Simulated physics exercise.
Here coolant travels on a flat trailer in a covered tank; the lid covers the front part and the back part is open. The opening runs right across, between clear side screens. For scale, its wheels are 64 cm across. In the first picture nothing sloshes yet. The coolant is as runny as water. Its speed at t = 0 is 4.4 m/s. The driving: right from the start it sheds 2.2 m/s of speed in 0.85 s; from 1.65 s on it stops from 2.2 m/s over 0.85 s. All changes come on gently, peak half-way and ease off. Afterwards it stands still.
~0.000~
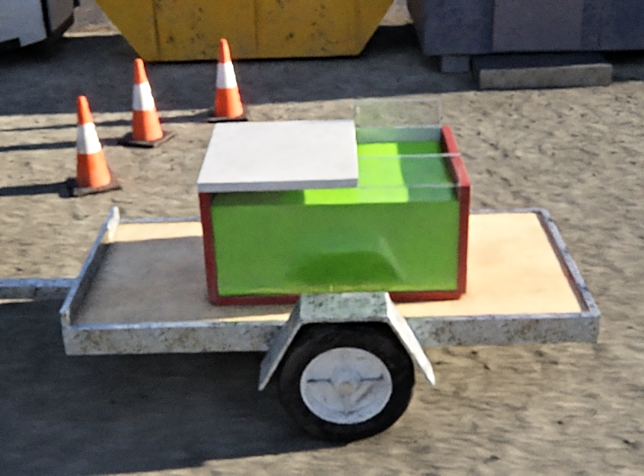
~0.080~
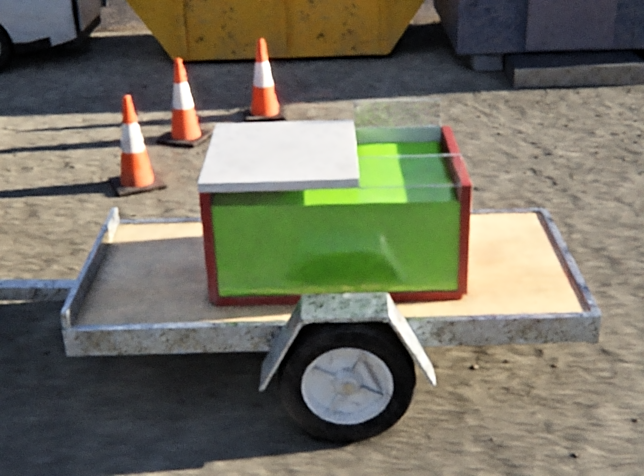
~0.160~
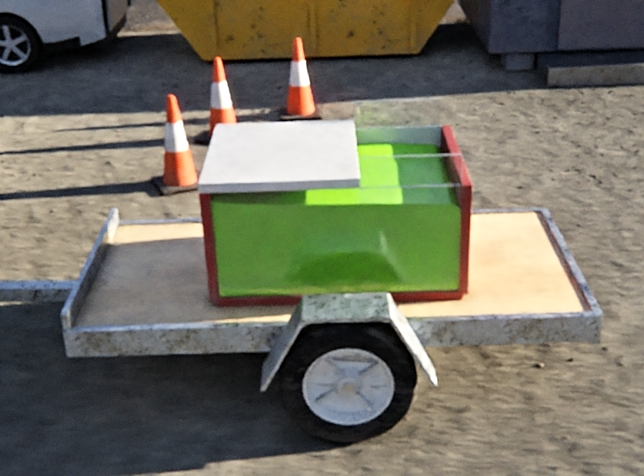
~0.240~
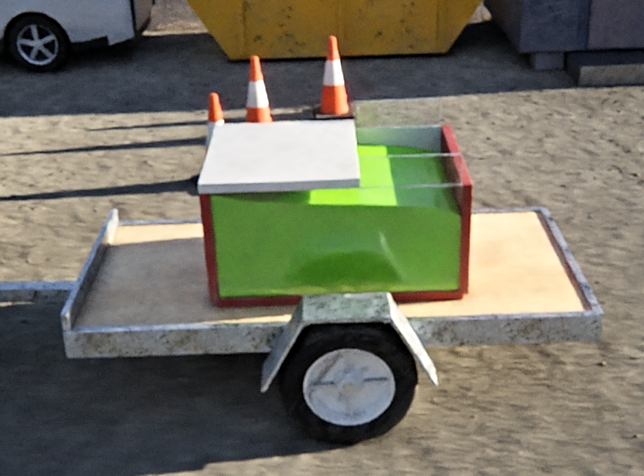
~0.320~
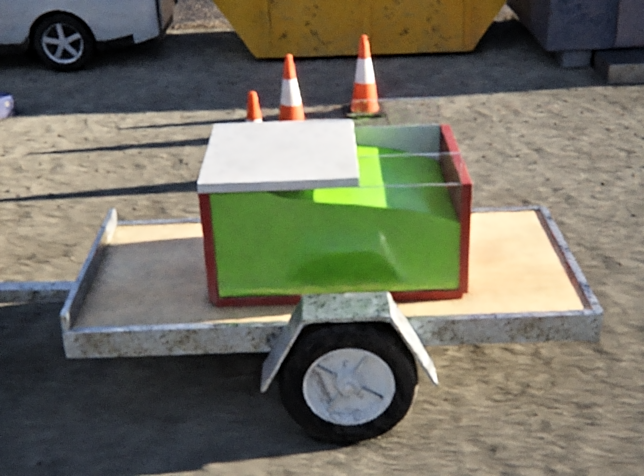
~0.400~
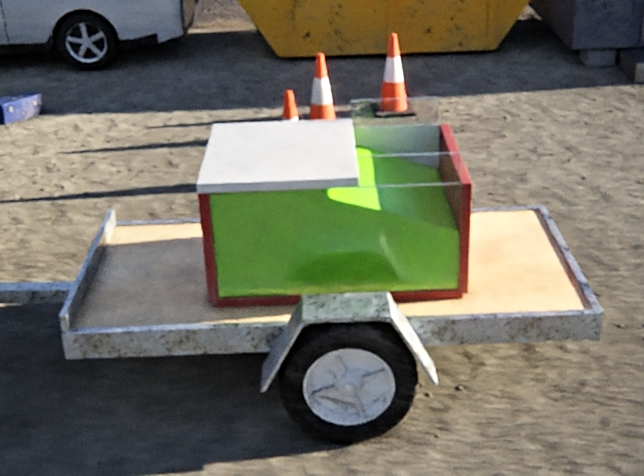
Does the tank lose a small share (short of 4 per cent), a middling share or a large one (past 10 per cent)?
A small spill.
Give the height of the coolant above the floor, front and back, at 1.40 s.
About 42 cm in front and 52 cm behind.
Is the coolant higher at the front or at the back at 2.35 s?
At the front.
After 1.40 s the surface stands 52 cm at the back and 41 cm at the front; all of it is still inside.
After 2.35 s the surface stands 32 cm at the back and 52 cm at the front; all of it is still inside.
After 3.30 s the surface stands 48 cm at the back and 38 cm at the front; all of it is still inside.
After 5.39 s all of it is still inside.
